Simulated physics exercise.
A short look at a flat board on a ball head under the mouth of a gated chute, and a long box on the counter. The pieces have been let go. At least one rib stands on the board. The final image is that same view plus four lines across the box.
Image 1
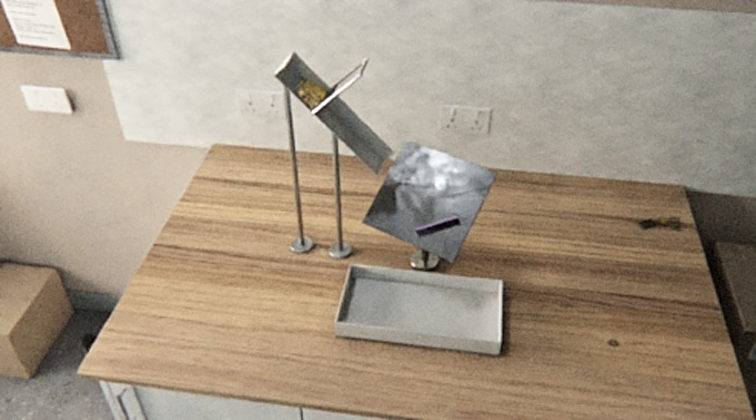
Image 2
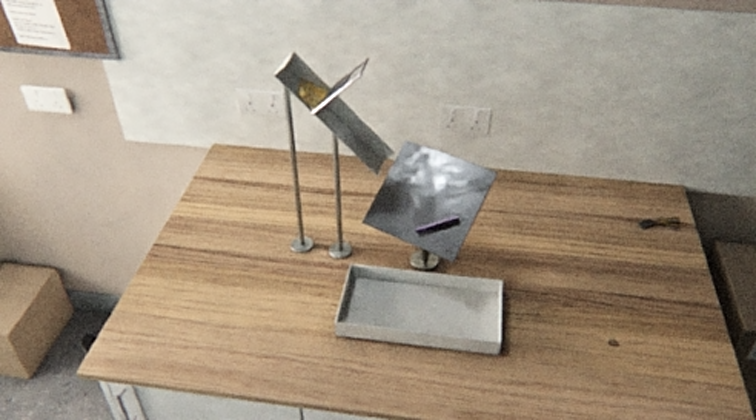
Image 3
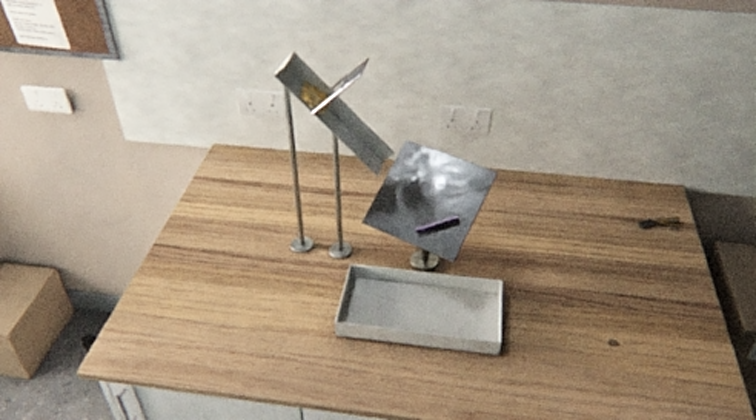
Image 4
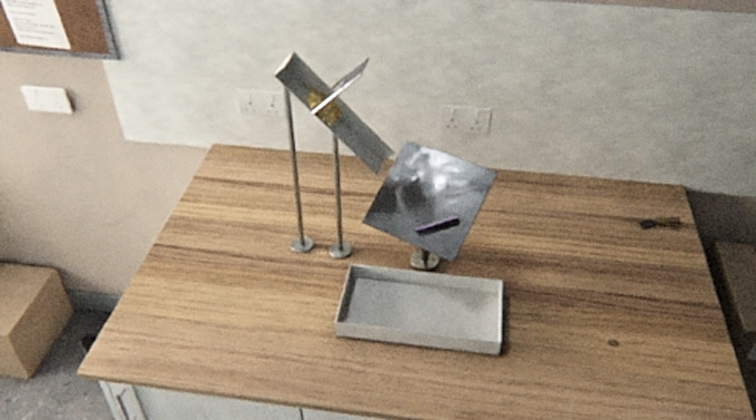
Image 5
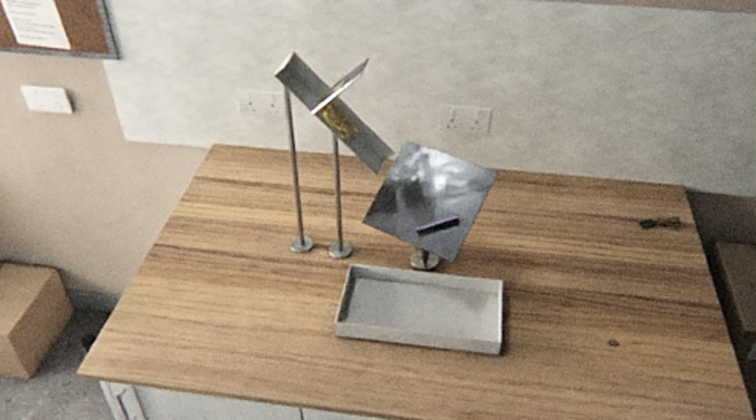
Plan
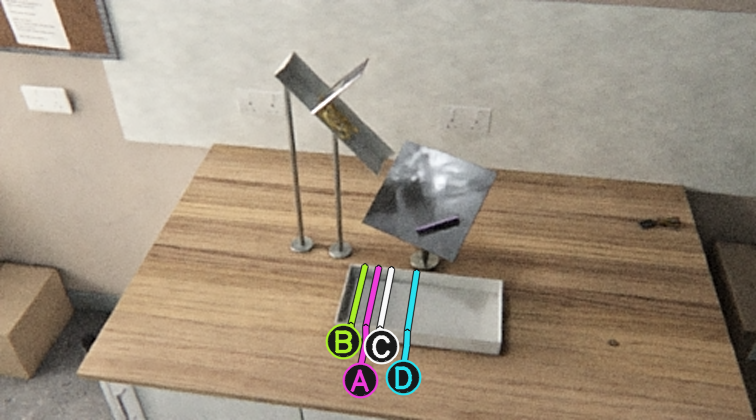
Wooden counter with a tilted metallic board and an empty tray, yellow corn balls sliding down a raised chute past its gate.
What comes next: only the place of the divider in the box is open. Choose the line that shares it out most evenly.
C is best.
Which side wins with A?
The right side.
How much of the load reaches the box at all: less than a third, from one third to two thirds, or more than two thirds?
About that: More than two thirds.
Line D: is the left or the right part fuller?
Left.
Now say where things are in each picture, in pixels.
The first frame shows load behind the gate near (311, 94), puffed corn balls; lip of the chute near (381, 169), sloping fairly steeply.
The second frame shows middle of the board near (428, 198), tilted fairly steeply; middle of its low edge near (406, 242); of its high edge near (450, 155).
The third frame shows front corners of the box near (335, 322) and (501, 342), empty; front of the load near (325, 109).
The fourth frame shows middle of the load near (325, 108); its front near (335, 122), close to a quarter of the way to the lip; rib from (457, 217) to (416, 230).
The fifth frame shows middle of the load near (336, 120); its front near (356, 131), close to half of the way to the lip.
On the marked copy, line A crosses the front rim at (365, 326); line B crosses the front rim at (351, 324); line C crosses the front rim at (380, 327); line D crosses the front rim at (407, 331).
With A, of what is caught, a small share on the left of the divider, all but a few on the right.
With B, of what is caught, only a few on the left of the divider, all but a few on the right.
With C, of what is caught, close to half on the left of the divider, close to half on the right.
With D, of what is caught, all but a few on the left of the divider, a small share on the right.
